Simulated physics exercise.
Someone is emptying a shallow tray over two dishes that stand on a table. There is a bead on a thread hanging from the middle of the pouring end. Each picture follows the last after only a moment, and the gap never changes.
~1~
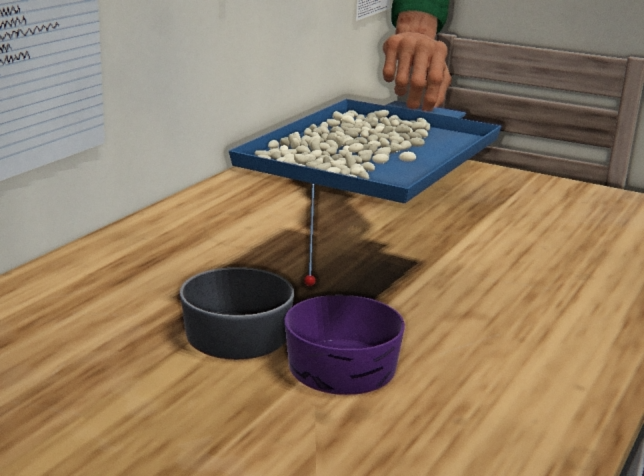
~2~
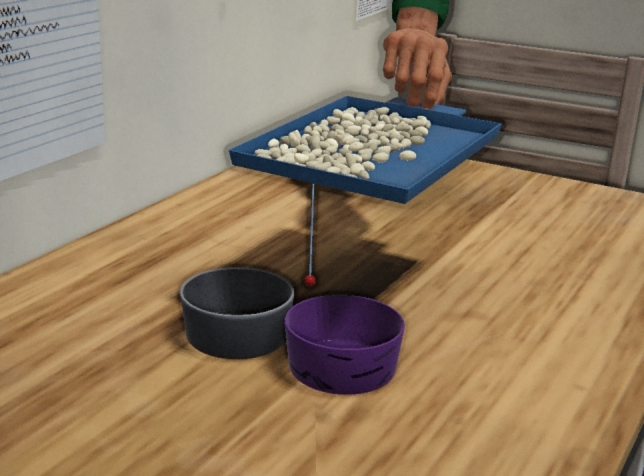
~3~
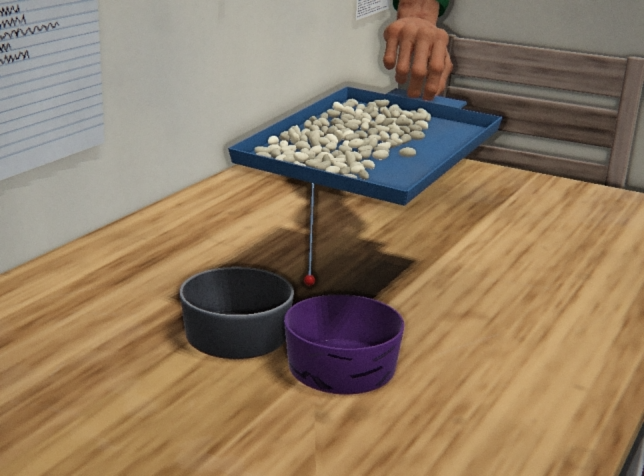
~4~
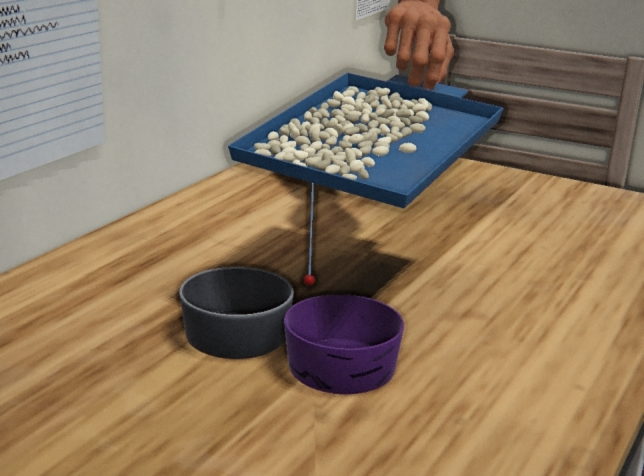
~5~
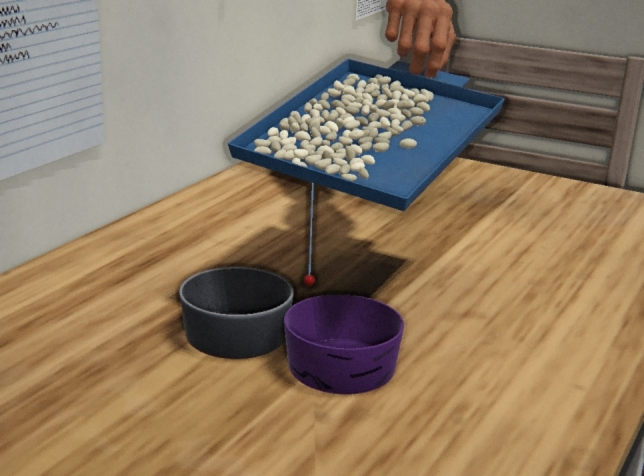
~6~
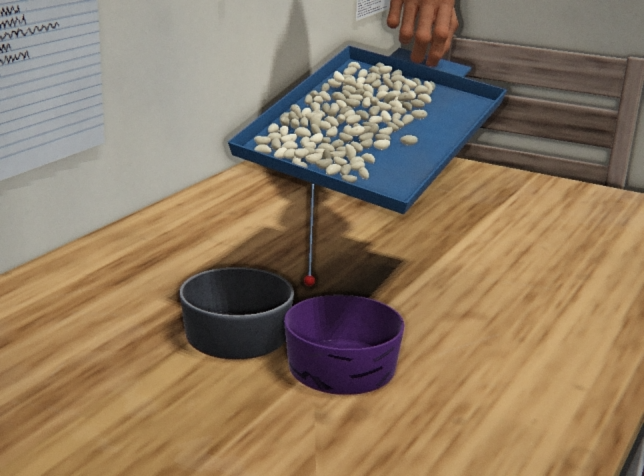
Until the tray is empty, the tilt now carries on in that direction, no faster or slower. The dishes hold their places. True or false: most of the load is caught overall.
True.
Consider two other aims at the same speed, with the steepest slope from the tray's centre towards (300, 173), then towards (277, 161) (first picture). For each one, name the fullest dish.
Place one gives the leftmost dish, place two gives the leftmost dish.
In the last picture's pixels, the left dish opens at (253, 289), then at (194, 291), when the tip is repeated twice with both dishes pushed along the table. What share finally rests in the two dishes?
Around 80 % followed by around 30 %.
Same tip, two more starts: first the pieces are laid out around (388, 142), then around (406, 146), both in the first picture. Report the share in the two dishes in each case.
The first start gives 70 percent and the second 60 percent.
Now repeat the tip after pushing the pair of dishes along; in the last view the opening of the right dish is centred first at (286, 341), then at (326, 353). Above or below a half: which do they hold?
Placing 1: A minority of it. Placing 2: A minority of it.
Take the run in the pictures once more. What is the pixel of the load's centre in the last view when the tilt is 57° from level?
Centre estimate: (366, 144).
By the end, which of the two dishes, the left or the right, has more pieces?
That would be the right of the two, then.
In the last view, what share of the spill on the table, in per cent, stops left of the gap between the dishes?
Roughly 20 in a hundred.
Shortly afterwards, tray tipped steeply; all but a few on the tray; only a few in the air.
Next, tray tipped right over; the bulk on the tray; a little in the right dish; a little outside both; only a few in the air.
Some moments later, tray tipped past a quarter turn; near two thirds in the right dish; near a third outside both.
In the end, tray tipped past a quarter turn; near two thirds in the right dish; none at all in the left dish; near a third outside both.
